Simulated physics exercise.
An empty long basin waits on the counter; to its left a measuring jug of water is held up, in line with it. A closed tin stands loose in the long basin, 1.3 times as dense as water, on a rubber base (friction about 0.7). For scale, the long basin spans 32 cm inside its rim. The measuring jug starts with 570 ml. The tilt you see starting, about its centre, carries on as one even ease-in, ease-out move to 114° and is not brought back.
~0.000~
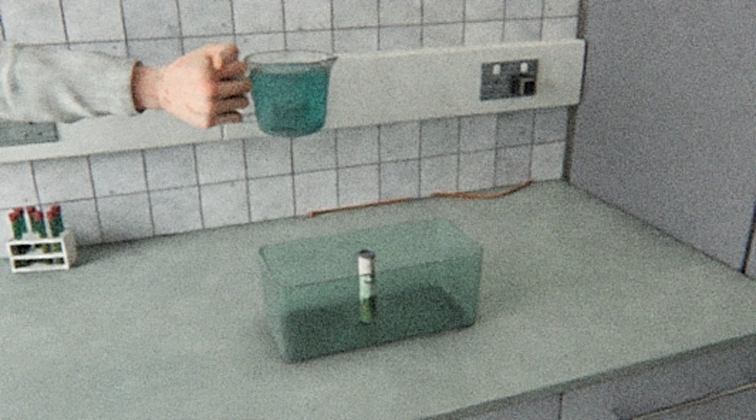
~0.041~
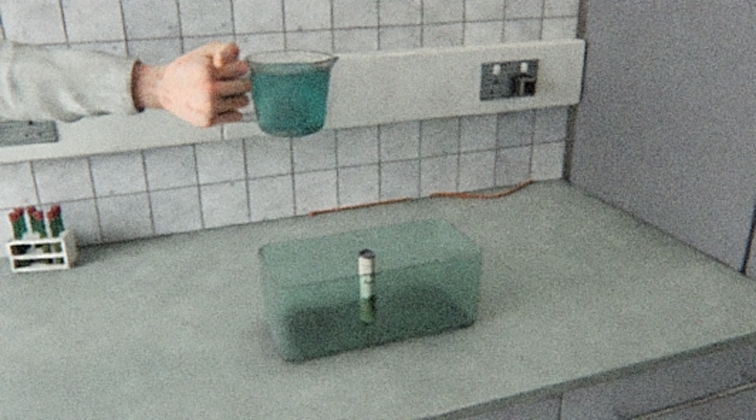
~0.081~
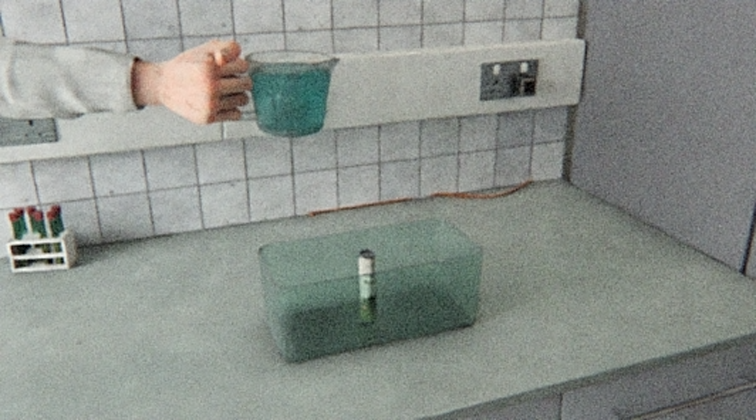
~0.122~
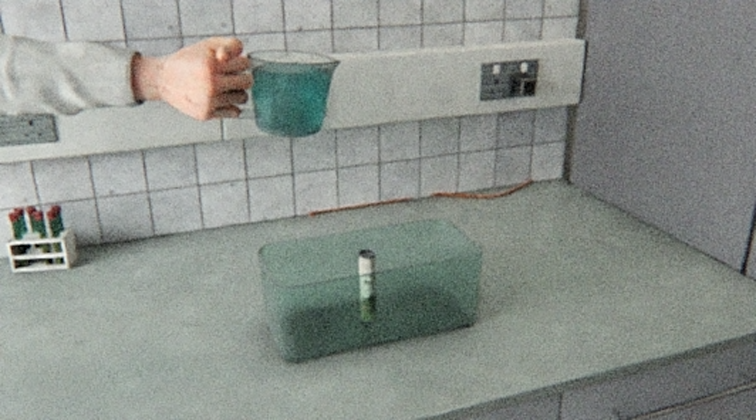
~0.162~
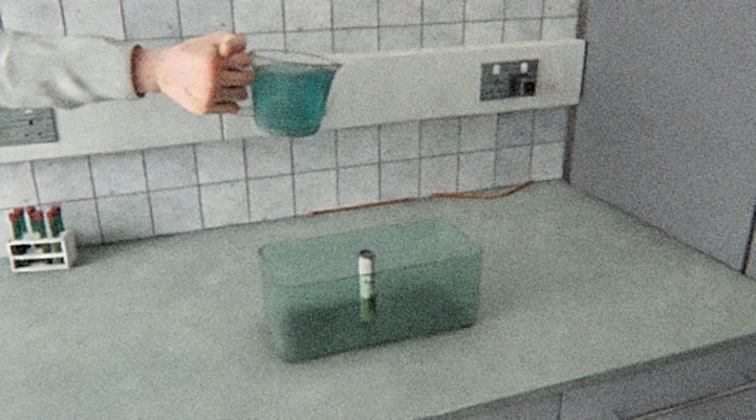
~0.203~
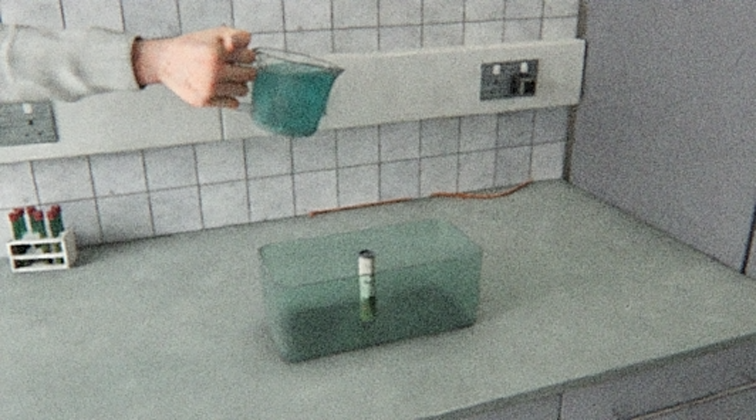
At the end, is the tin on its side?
It keeps standing.
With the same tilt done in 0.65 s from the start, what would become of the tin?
The tin remains upright.
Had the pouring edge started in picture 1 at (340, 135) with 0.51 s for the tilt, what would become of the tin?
Then it falls.
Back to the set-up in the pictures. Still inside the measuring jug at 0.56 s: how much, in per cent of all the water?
About 58 per cent.
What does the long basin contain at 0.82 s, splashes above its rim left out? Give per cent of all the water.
Some 68 per cent.
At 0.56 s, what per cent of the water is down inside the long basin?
Some 4 per cent.
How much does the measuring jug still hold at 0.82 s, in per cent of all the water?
Some 6 per cent.
By 0.56 s the tilt is 79° and 58 per cent is still to pour; the tin stands where it began.
By 0.82 s the tilt is 112° and 6 per cent is still to pour; the tin stands where it began.
By 1.10 s the tilt is 114° and 0 per cent is still to pour; the tin stands where it began.
By 1.40 s the tilt is 114° and 0 per cent is still to pour; the tin stands where it began.
At rest the tin stands where it began.
